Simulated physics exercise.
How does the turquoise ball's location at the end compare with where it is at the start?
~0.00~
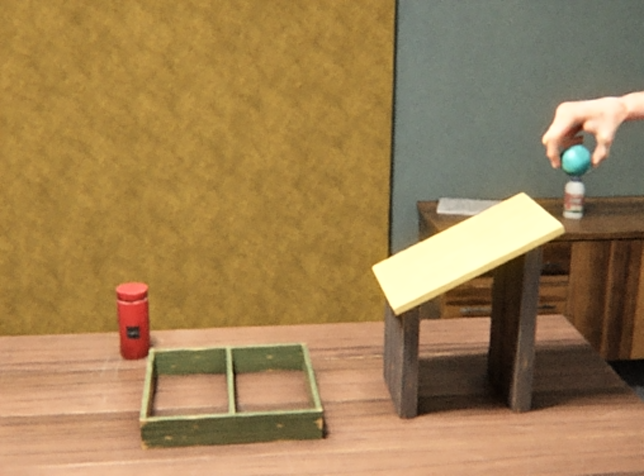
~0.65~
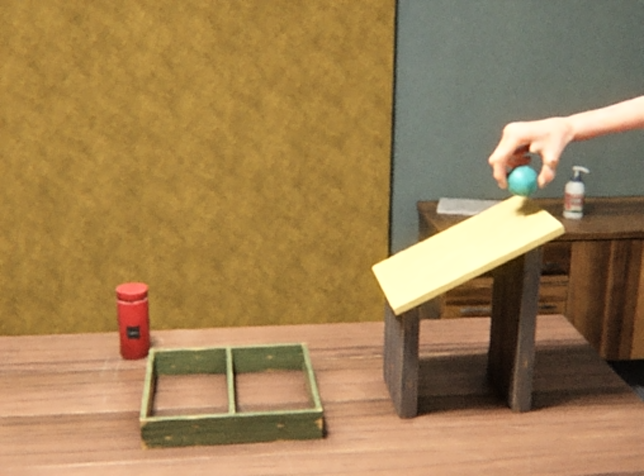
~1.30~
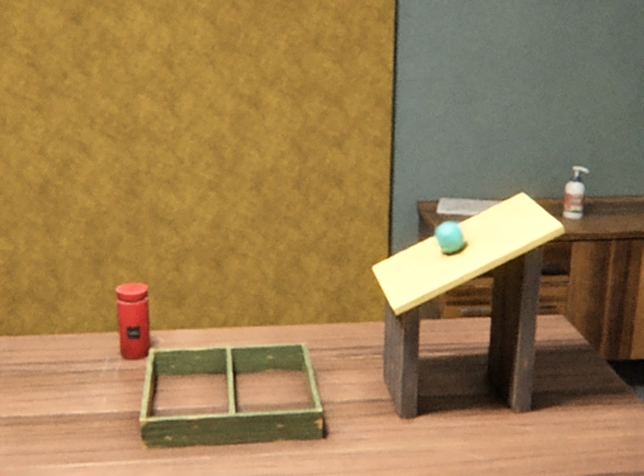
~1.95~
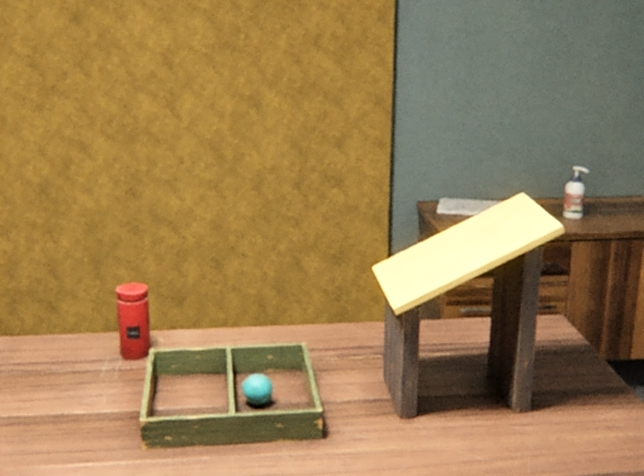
At the start the turquoise ball is held in the air by a hand on the right, above the height of the board. At the end it sits lower and farther left, in the right bay of the green tray.
